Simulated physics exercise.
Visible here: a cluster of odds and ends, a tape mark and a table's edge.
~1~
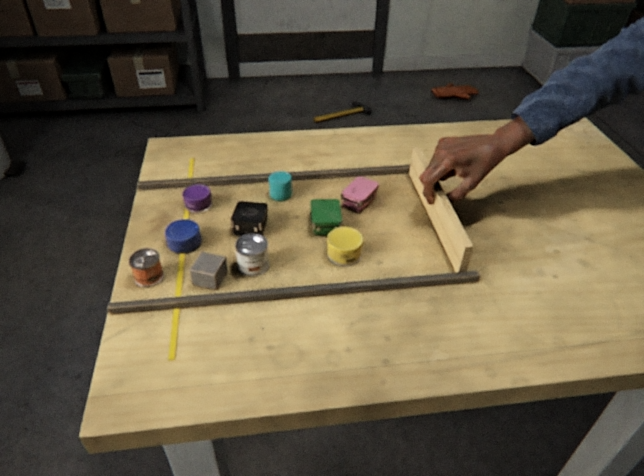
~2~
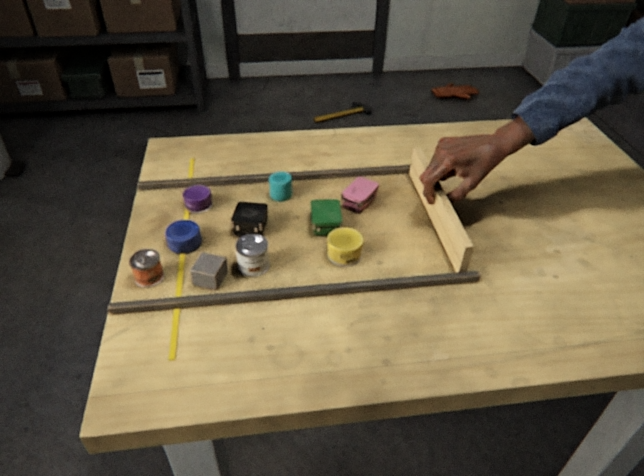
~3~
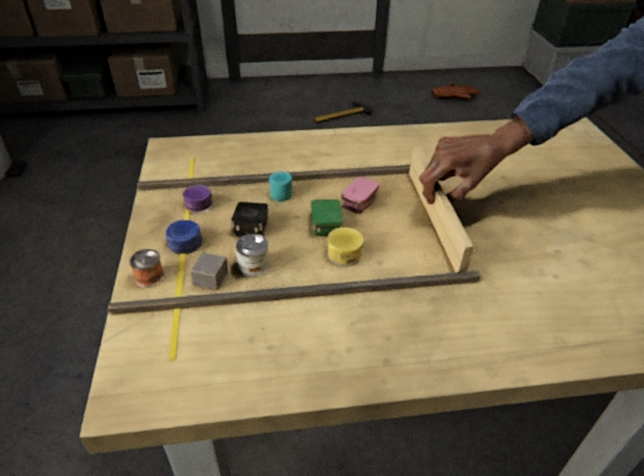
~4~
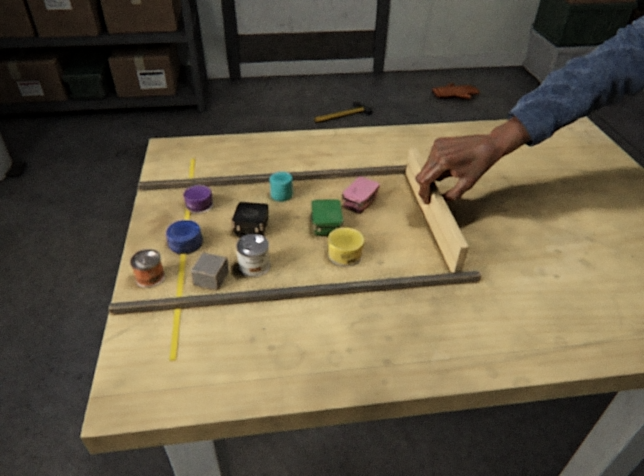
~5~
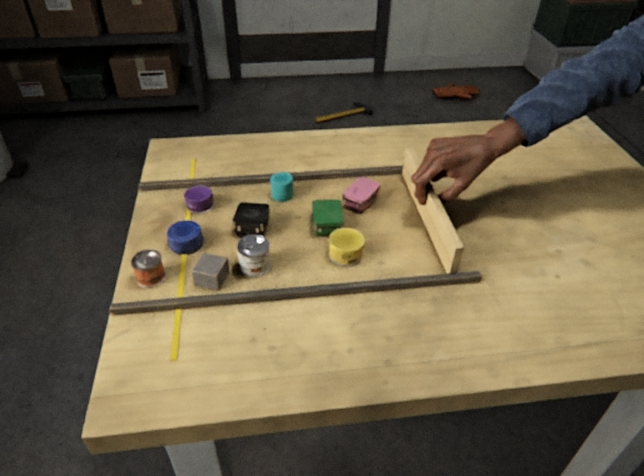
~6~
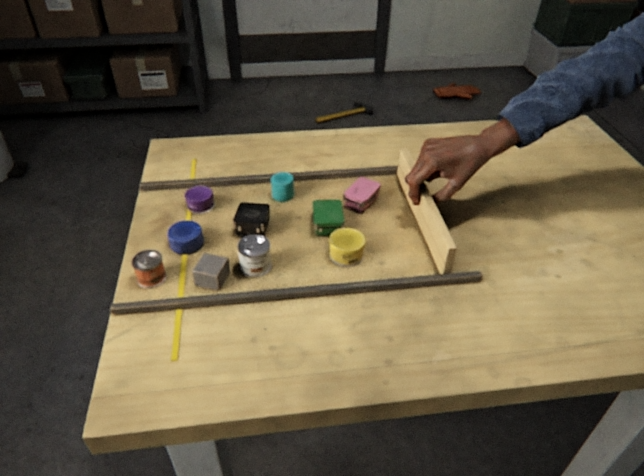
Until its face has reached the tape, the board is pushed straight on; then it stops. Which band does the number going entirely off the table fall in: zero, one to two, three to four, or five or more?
I reckon the number that spills over the end lands at one or two.
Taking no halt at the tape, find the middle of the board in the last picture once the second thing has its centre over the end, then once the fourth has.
I'd say close to (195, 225), then close to (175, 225).
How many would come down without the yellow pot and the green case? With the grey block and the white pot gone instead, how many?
0, then 1.
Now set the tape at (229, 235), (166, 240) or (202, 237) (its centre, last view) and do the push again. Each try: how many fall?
So, one try after another, the floor gets 0, then 5, then 1.
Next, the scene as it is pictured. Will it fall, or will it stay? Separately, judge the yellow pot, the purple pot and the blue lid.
Here's how it plays out: The yellow pot stays where it is, the purple pot stays where it is and the blue lid ends up off.
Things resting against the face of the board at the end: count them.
Well, it touches 5.
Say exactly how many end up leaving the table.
The count is 2.
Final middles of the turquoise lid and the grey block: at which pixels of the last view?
Listed in order, first is (178, 188) and the other is (161, 284).
Soon after, none off yet; orange tin at rest near (149, 269); blue lid at rest near (186, 237); purple pot at rest near (200, 200).
In the end, the number that fall off is one or two; gone, blue lid and orange tin.
